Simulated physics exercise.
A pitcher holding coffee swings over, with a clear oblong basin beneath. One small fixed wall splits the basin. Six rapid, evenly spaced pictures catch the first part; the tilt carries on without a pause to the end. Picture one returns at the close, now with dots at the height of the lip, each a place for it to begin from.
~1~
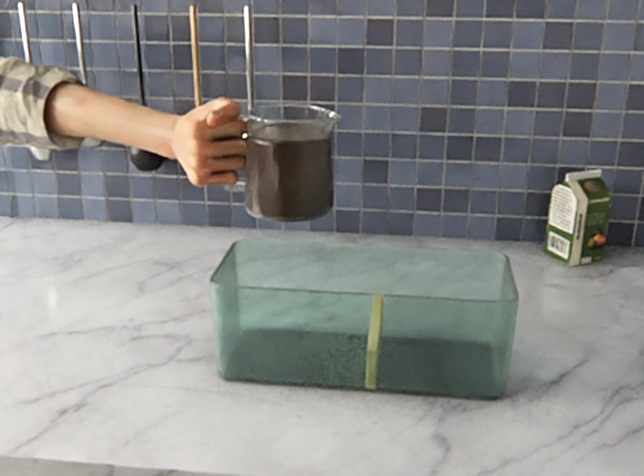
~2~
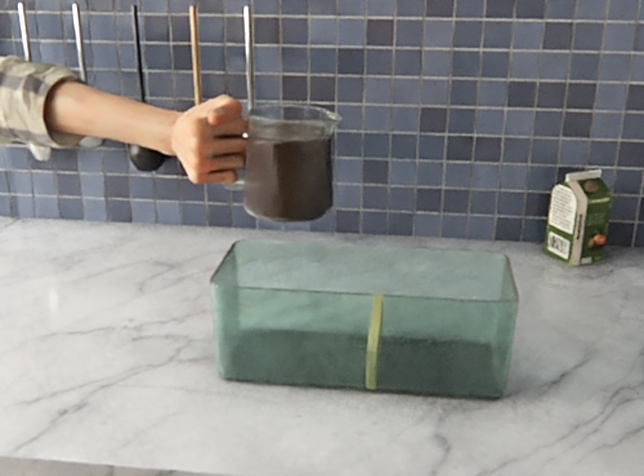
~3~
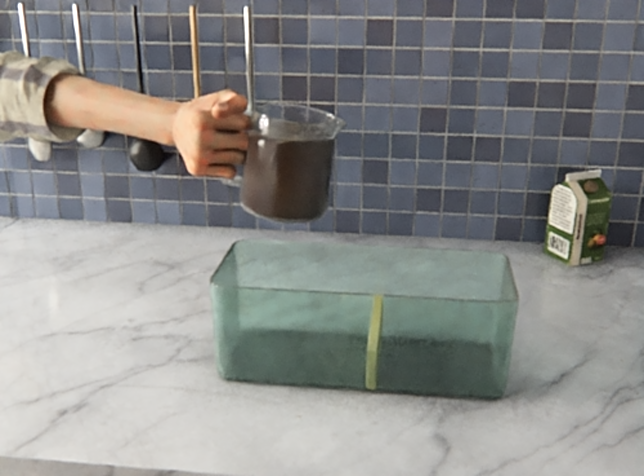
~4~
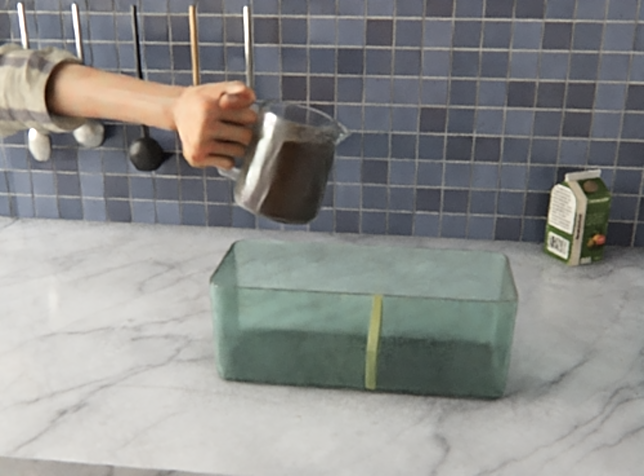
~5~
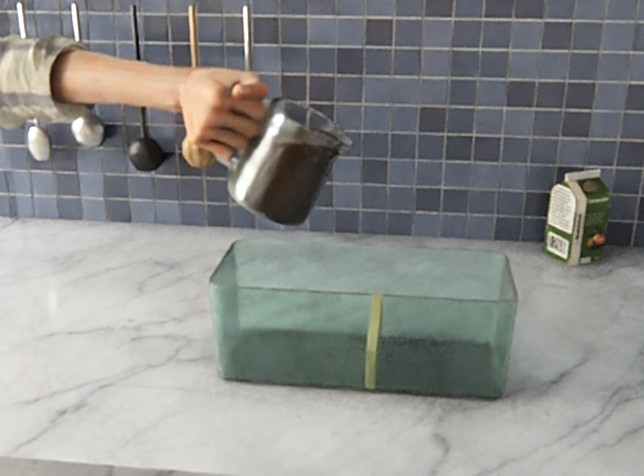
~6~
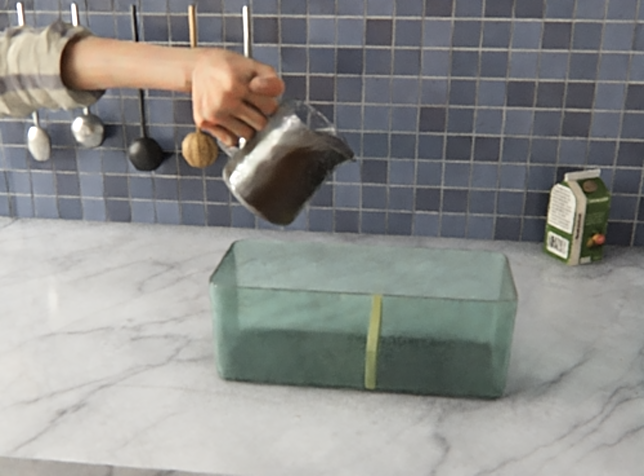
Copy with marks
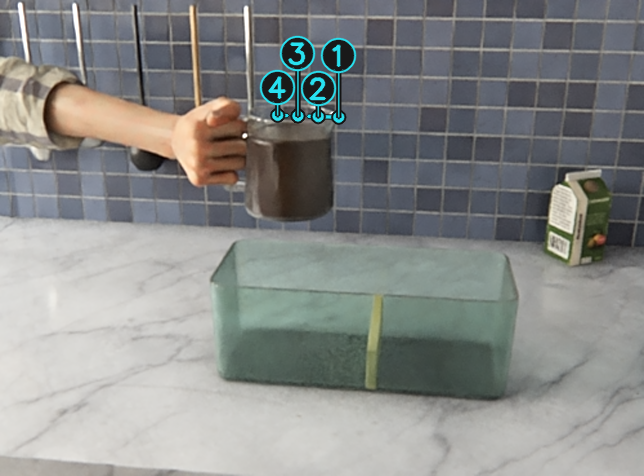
A hand holding a glass pitcher of dark liquid upright, then gradually tilting it rightward above a clear greenish basin on a marble counter.
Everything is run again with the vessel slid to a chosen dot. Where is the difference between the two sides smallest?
The best place is 2.
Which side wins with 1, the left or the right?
The right side.
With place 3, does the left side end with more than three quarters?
Yes.
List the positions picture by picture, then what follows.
Upright, lip at (339, 117); basin from (218, 375) to (505, 395); top of the wall at (376, 323); nothing has left yet.
Upright, lip at (341, 119); nothing has left yet.
Tipped about 7°, lip at (344, 124); nothing has left yet.
Tipped about 16°, lip at (349, 133); nothing has left yet.
Tipped about 26°, lip at (353, 145); nothing has left yet.
Tipped about 39°, lip at (355, 159); nothing has left yet.
On the marked copy, 1 at (338, 117); 2 at (318, 116); 3 at (297, 115); 4 at (277, 115).
If 1 is chosen, about 12 % ends left of the wall and 87 % right of it.
If 2 is chosen, about 51 % ends left of the wall and 48 % right of it.
If 3 is chosen, about 89 % ends left of the wall and 6 % right of it; 5 % is lost outside.
If 4 is chosen, about 92 % ends left of the wall and 4 % right of it; 4 % is lost outside.
